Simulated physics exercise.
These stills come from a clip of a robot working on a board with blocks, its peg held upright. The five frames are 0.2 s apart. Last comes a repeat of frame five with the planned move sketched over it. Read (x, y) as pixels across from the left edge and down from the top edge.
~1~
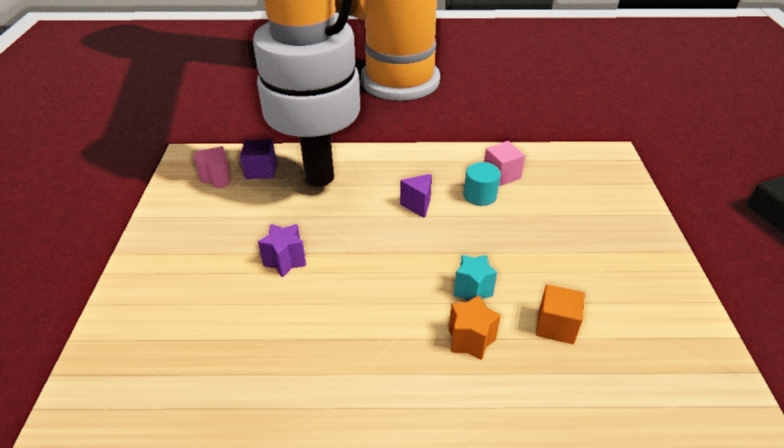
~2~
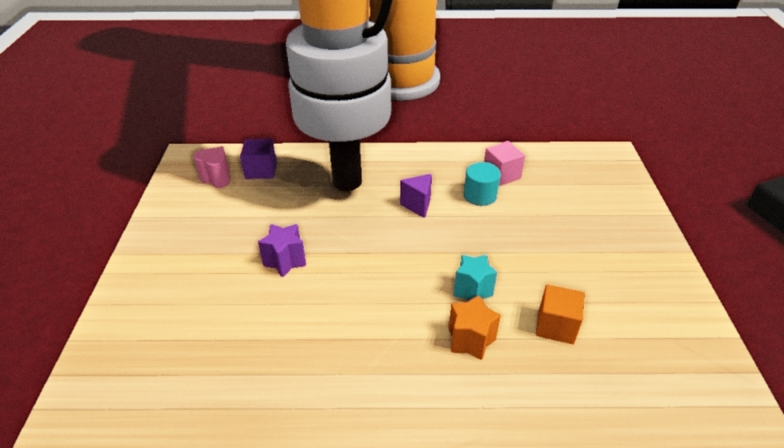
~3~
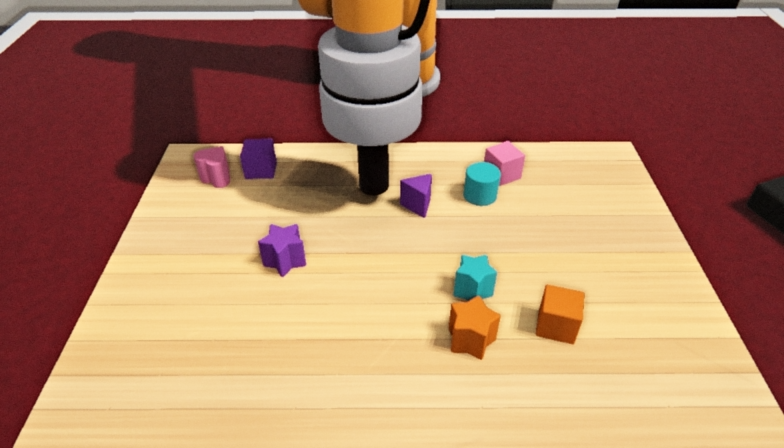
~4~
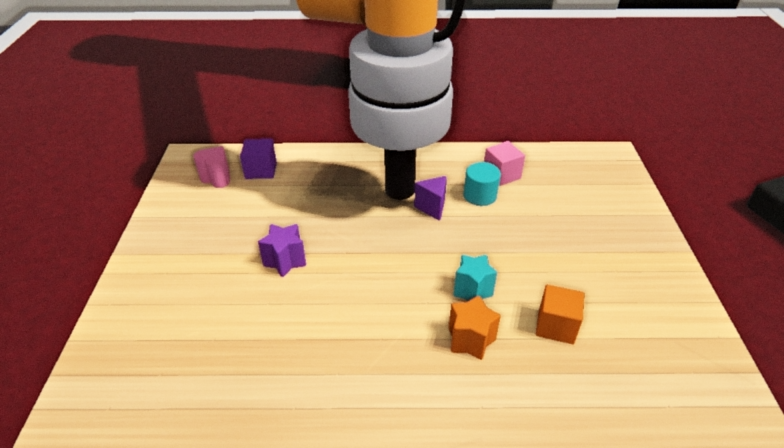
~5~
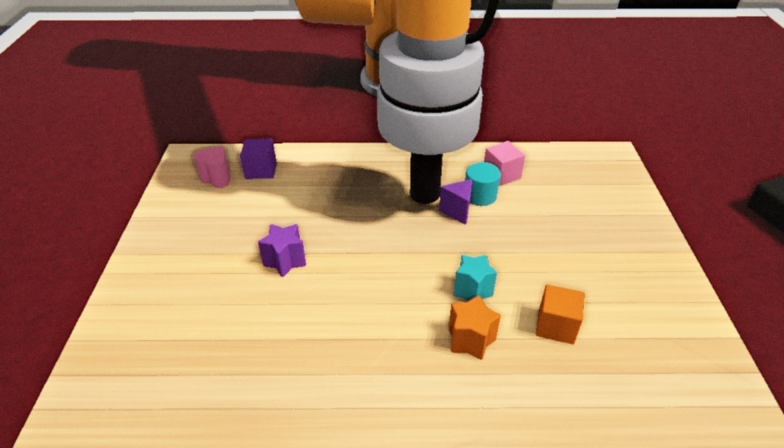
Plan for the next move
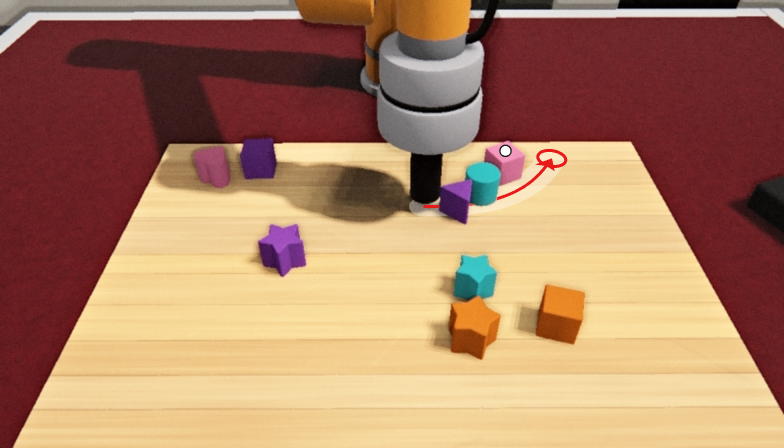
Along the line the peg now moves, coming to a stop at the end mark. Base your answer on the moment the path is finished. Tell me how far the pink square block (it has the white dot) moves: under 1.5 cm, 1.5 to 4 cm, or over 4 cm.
From 1.5 to 4 cm.
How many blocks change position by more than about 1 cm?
The answer is three or more blocks.
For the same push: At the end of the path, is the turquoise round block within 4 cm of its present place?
No
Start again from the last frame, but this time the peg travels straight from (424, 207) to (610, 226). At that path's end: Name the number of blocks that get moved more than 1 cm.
My prediction: Two blocks.
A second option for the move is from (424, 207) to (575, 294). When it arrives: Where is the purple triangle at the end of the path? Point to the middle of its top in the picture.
The point I'd pick in the picture is (495, 196).
The drawn path runs from (424, 207) through (482, 202) and (527, 185) to (552, 158); the dot is on the pink square block.
The first path, step by step. One third of the way, peg at (484, 190); purple triangle at (487, 196); turquoise round block at (510, 166); pink square block at (512, 147), turned 35° anticlockwise.
Two thirds of the way, peg at (530, 173); purple triangle at (487, 196); turquoise round block at (555, 150); pink square block at (519, 141), turned 90° anticlockwise.
At the end, peg at (554, 147); purple triangle at (487, 196); turquoise round block at (588, 135); pink square block at (518, 138), turned 110° anticlockwise.
